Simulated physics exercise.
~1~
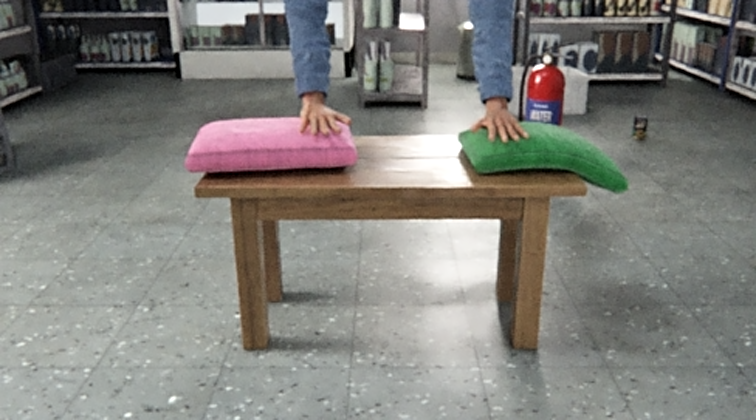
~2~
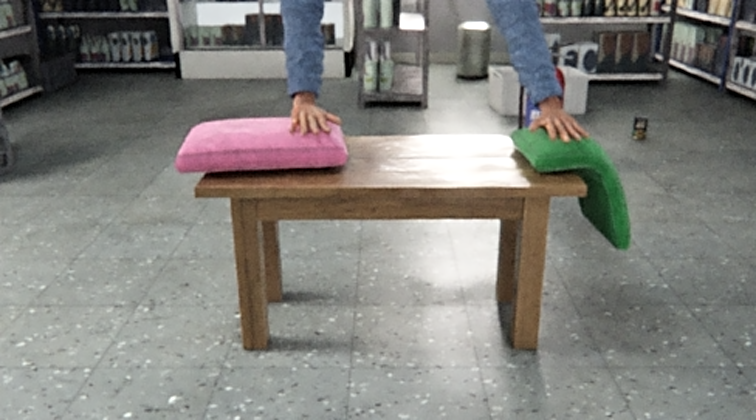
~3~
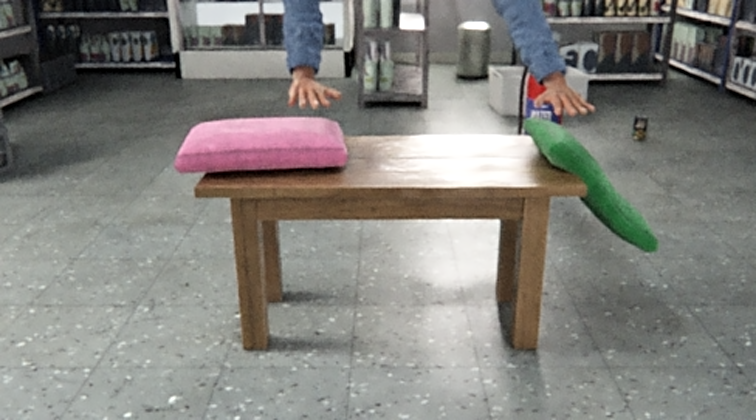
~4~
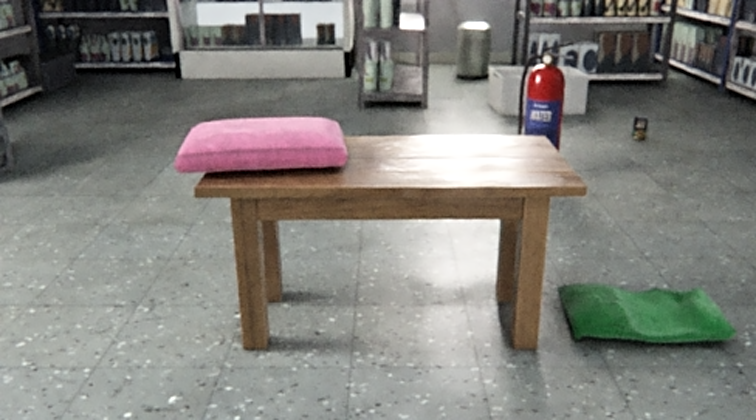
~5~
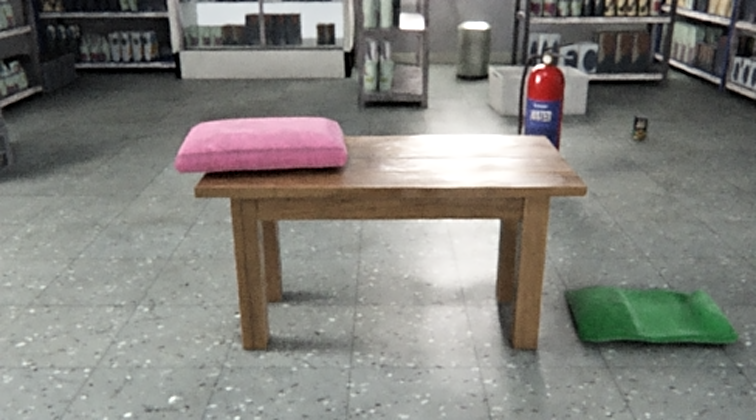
The clip opens on a wooden side table in a shop-like room with shelves behind it, a pair of hands resting on a pink pillow at the left and a green pillow at the right. The hands slide the pink pillow slightly to the left and push the green one farther right, until much of it droops over the table's edge. The hands then let go and draw back as the green pillow tips and slips downward. It drops to the floor beside the table's right legs. At the end, the green pillow lies flat on the tiles, while the pink one remains in place on the tabletop.
